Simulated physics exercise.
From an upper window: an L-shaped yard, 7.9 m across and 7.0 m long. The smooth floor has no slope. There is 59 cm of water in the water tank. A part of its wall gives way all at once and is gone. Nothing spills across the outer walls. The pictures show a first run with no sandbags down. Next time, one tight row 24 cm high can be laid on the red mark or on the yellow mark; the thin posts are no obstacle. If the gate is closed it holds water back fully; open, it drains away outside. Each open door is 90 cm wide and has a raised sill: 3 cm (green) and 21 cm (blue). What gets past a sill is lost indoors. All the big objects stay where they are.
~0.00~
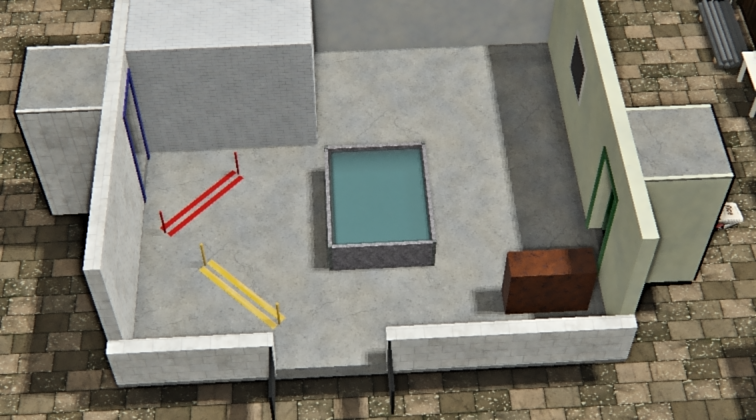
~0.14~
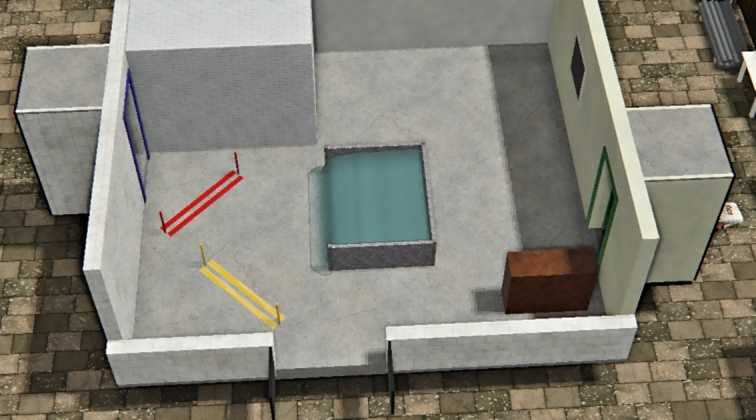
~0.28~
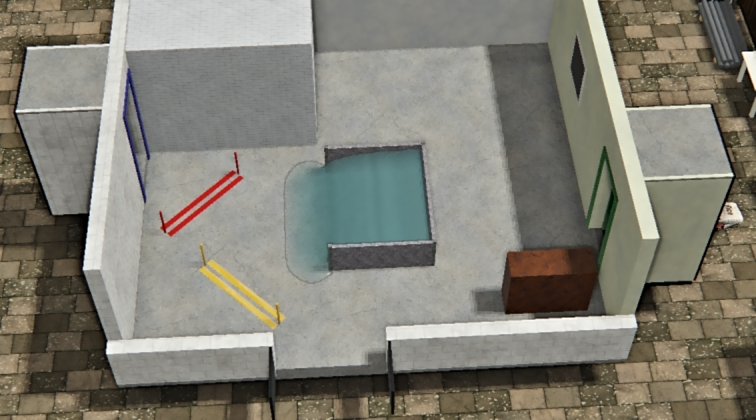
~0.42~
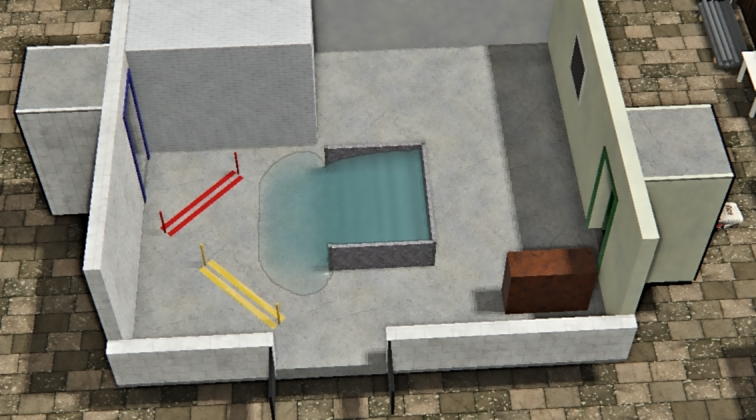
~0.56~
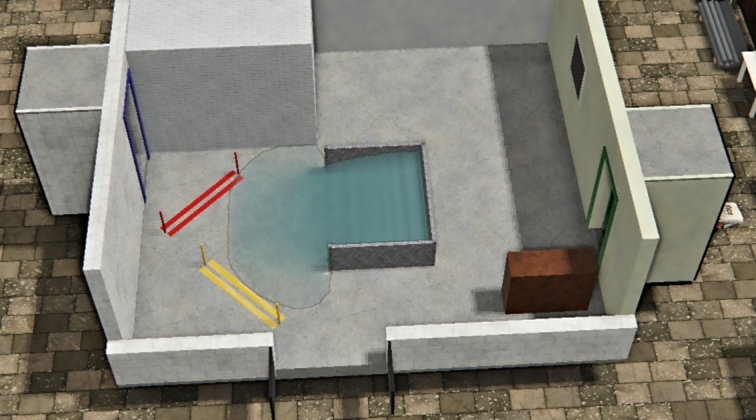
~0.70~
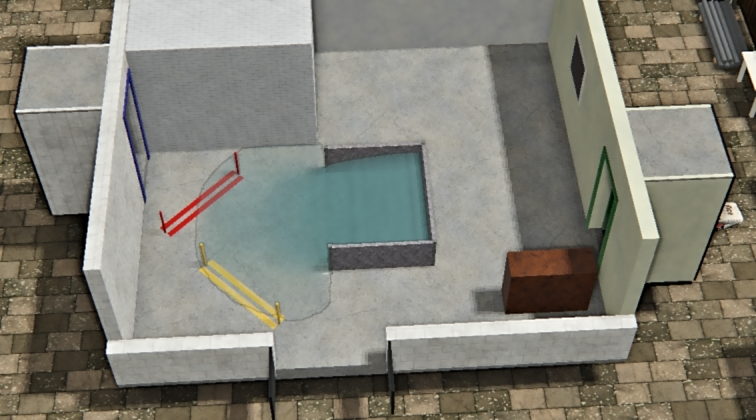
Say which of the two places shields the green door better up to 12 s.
The yellow mark.
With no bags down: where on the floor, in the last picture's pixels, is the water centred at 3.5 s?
At about (229, 239).
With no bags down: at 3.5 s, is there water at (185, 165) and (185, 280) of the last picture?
In that order: Under water, flooded.
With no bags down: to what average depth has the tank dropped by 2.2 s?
Some 16 cm.
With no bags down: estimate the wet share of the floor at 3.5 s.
Some 30 per cent of it.
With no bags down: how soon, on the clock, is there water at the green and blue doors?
Green 7.0 s, blue 1.1 s.
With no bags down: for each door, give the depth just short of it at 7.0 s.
In cm: Green 0, blue 7.
After 1.4 s water covers 30 % of the floor and is deepest (33 cm) near (143, 231) in the run without bags; in at the green door, 0 L with no bags, 0 L with the row on red, 0 L on yellow.
After 2.2 s water covers 30 % of the floor and is deepest (39 cm) near (149, 162) in the run without bags; in at the green door, 0 L with no bags, 0 L with the row on red, 0 L on yellow.
After 3.5 s water covers 30 % of the floor and is deepest (25 cm) near (132, 363) in the run without bags; in at the green door, 0 L with no bags, 0 L with the row on red, 0 L on yellow.
After 7.0 s water covers 65 % of the floor and is deepest (14 cm) near (500, 308) in the run without bags; in at the green door, 0 L with no bags, 23 L with the row on red, 0 L on yellow.
After 12.0 s water covers 85 % of the floor and is deepest (8 cm) near (549, 342) in the run without bags; in at the green door, 14 L with no bags, 37 L with the row on red, 0 L on yellow.
